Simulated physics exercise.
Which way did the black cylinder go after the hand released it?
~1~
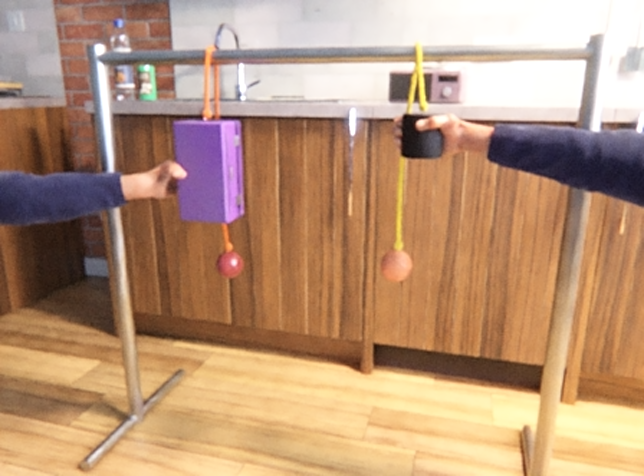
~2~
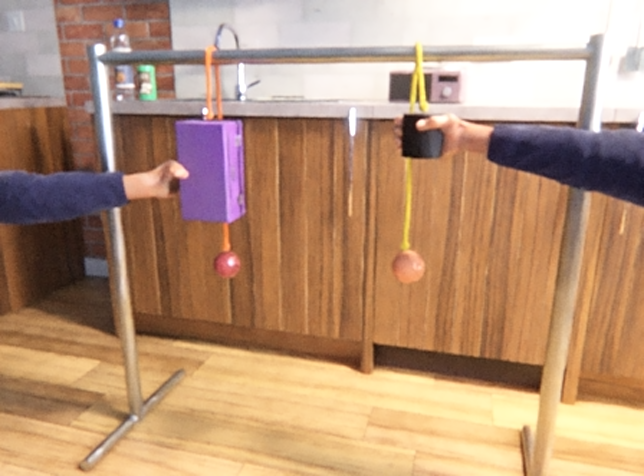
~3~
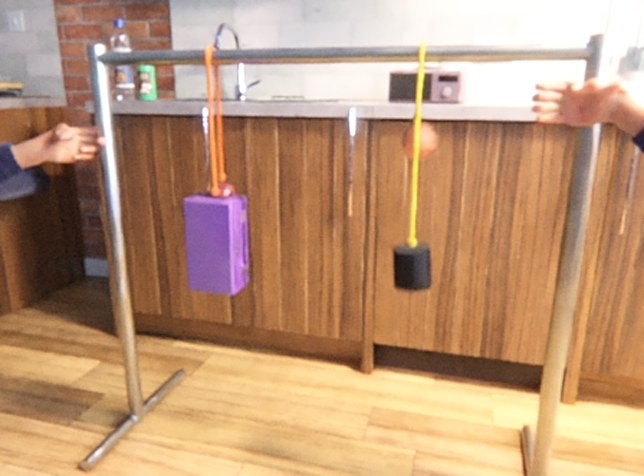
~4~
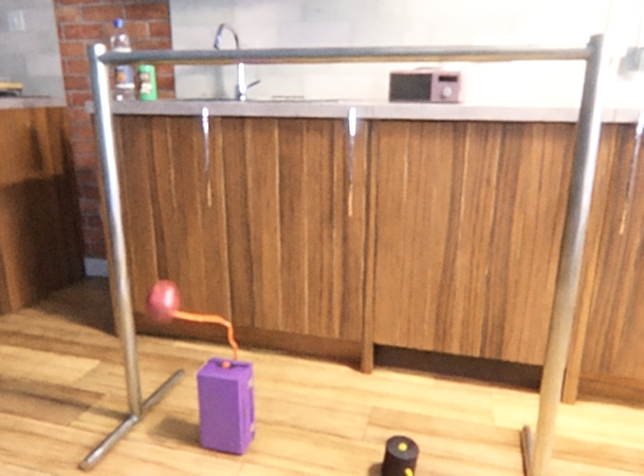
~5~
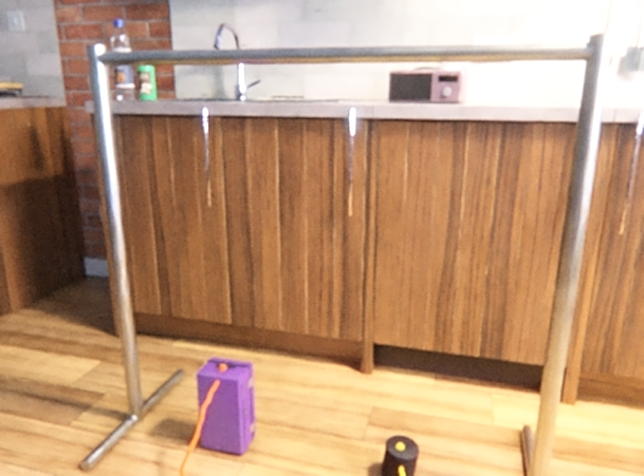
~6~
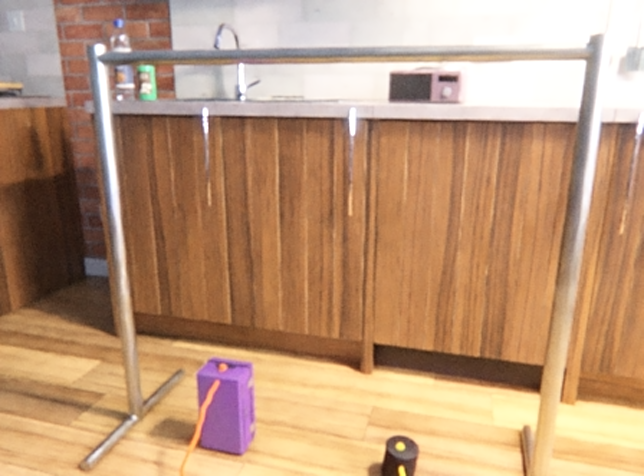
The black cylinder moved down, dropping from beneath the rail to the floor.
